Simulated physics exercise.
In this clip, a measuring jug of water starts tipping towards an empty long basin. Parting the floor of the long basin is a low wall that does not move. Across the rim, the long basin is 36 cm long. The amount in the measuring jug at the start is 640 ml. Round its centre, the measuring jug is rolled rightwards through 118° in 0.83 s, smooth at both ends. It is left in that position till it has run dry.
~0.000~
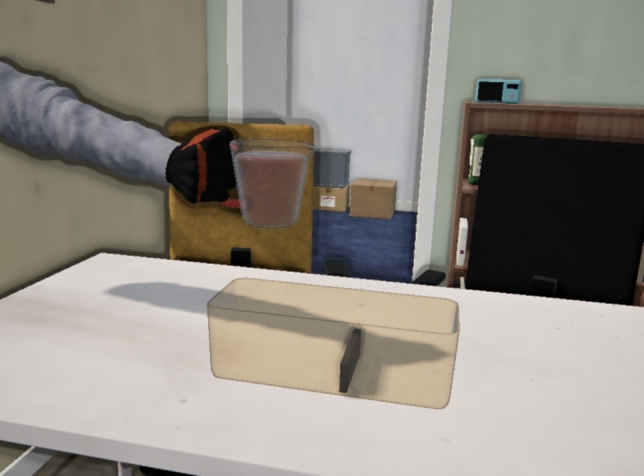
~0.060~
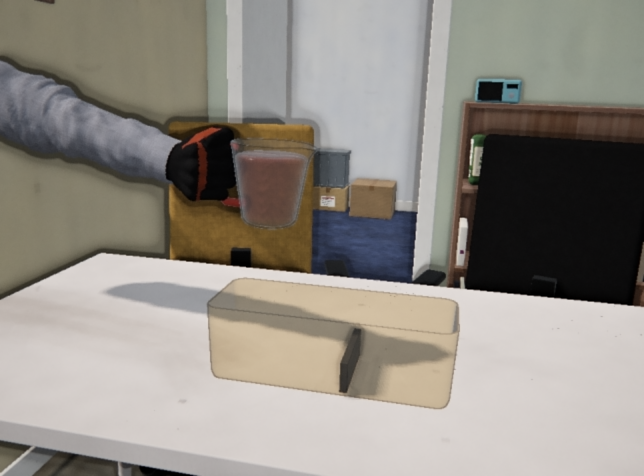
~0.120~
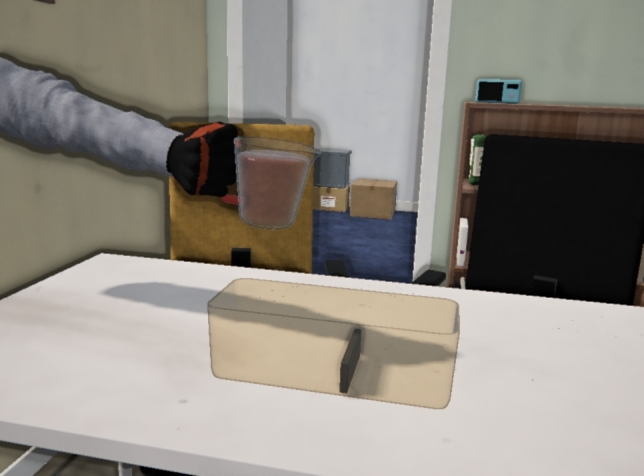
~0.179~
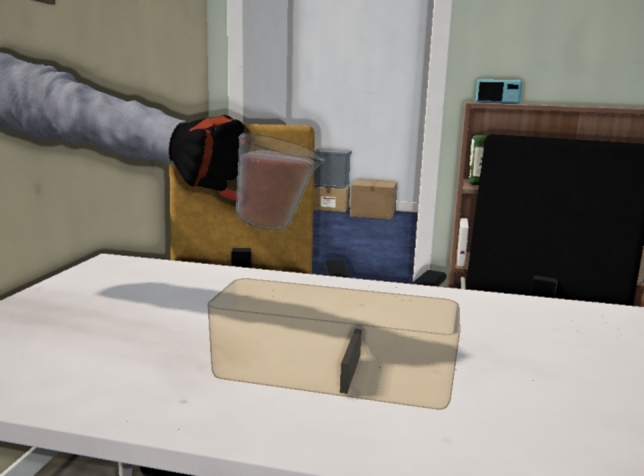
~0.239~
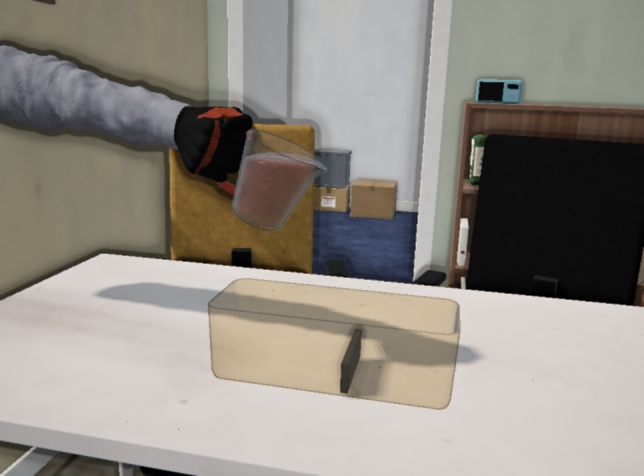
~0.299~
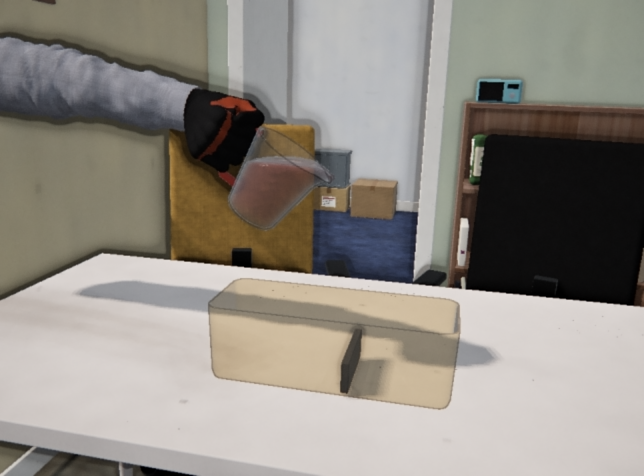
At first, a gloved hand on an outstretched arm holds a clear measuring jug of reddish liquid nearly upright above a white table, where a long, empty basin with a low dividing wall sits. The hand then gradually rolls the jug rightwards into a clear slant, while the basin stays still.
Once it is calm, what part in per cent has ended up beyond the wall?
About 53 per cent ends up there.
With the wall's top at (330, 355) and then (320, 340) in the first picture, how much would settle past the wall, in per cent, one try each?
I'd say 80 percent on the first go, 95 percent on the next.
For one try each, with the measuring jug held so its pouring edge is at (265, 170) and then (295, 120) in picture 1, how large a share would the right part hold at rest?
The first try gives 5 percent and the second 25 percent.
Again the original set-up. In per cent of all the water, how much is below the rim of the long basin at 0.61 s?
About 24 per cent.
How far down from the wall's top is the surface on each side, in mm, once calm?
It's around 38 mm on the left side and around 30 mm on the right side.
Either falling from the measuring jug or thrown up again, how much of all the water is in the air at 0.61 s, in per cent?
Estimate: About 34 % of all of it.
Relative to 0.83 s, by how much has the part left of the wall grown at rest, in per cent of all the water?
Around 8 per cent.
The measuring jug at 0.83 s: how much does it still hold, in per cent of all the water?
I'd say some 2 per cent remains.
After 0.61 s the tilt is 98° and 42 per cent is still to pour, 0 is left of the wall and 24 right of it.
After 0.83 s the tilt is 118° and 2 per cent is still to pour, 36 is left of the wall and 53 right of it.
After 1.07 s the tilt is 118° and 0 per cent is still to pour, 44 is left of the wall and 53 right of it.
After 1.33 s the tilt is 118° and 0 per cent is still to pour, 45 is left of the wall and 53 right of it.
In the end 45 per cent lies left of the wall, 53 right of it and 2 outside.
